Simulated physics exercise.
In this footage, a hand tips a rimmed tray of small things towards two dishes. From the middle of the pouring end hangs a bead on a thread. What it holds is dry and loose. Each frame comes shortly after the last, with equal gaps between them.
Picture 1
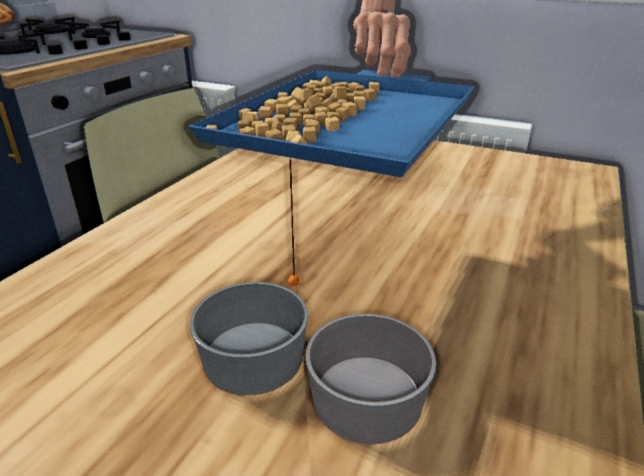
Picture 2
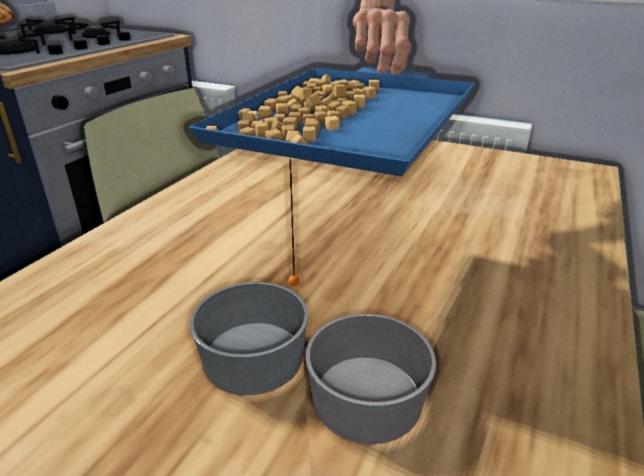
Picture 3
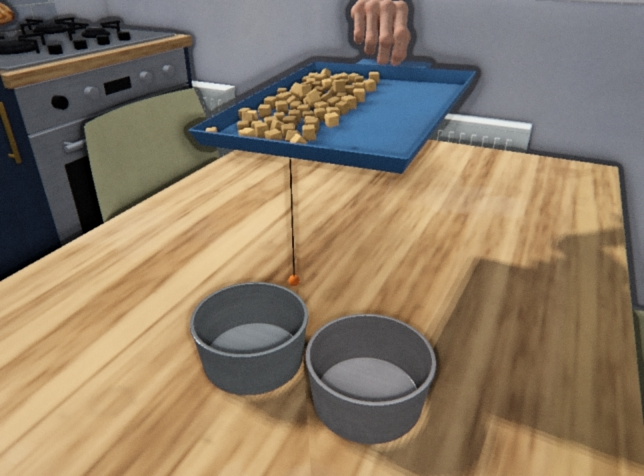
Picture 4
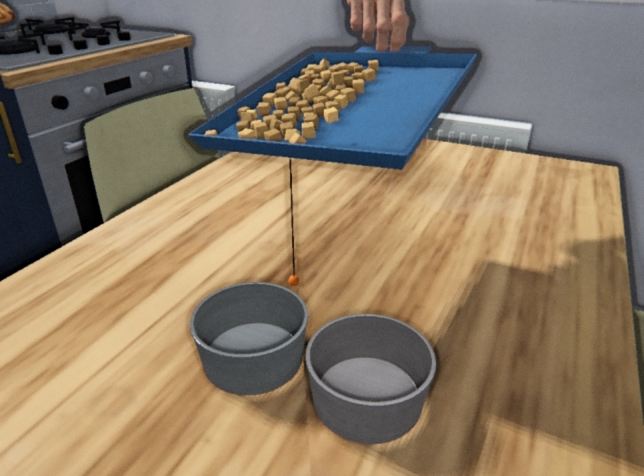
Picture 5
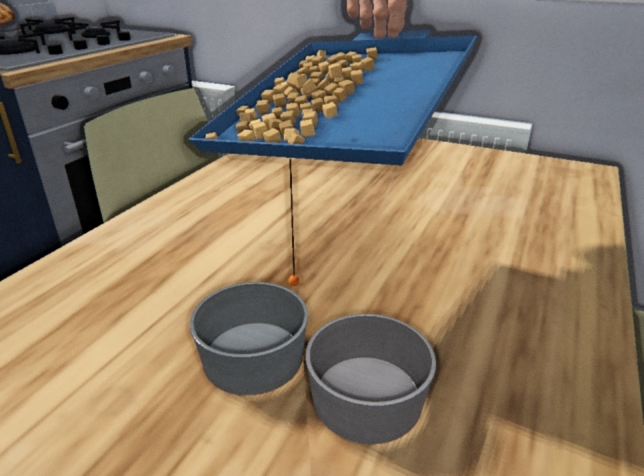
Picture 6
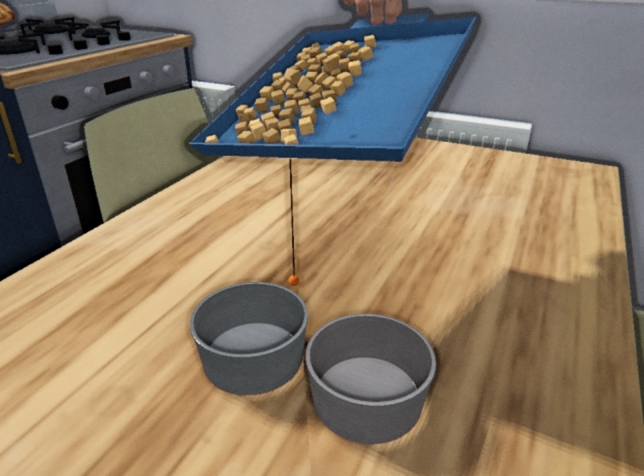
A hand raised the far end of a blue tray of small wooden cubes above two grey dishes, tilting it gradually towards the near left corner, while the cubes stayed bunched on the left side.
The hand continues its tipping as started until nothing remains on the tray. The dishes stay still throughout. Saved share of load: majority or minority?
So the dishes mostly fail at catching it, really.
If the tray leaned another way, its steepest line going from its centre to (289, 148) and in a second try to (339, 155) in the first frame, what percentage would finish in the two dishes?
About 50 %, then 80 %.
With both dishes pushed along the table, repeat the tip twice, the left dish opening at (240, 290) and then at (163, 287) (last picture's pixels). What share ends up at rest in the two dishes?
I'd expect some 40 percent, and then some 40 percent.
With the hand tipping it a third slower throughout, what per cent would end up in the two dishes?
It would be some 20 in a hundred.
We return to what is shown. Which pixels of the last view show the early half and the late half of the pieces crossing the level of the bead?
Early-half point (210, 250); late-half point (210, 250).
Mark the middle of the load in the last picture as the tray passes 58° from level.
(247, 100).
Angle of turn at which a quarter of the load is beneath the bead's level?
Roughly 110 degrees at that moment.
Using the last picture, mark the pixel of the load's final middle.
I'd mark it at roughly (196, 317).
Soon, tray tipped steeply; nearly all on the tray; a stray few in the air.
A while on, tray tipped right over; nearly all on the tray; a stray few outside both; a stray few in the air.
Towards the end, tray tipped past a quarter turn; about a quarter in the left dish; most outside both.
Finally, tray tipped past a quarter turn; none in the right dish; about a quarter in the left dish; most outside both.
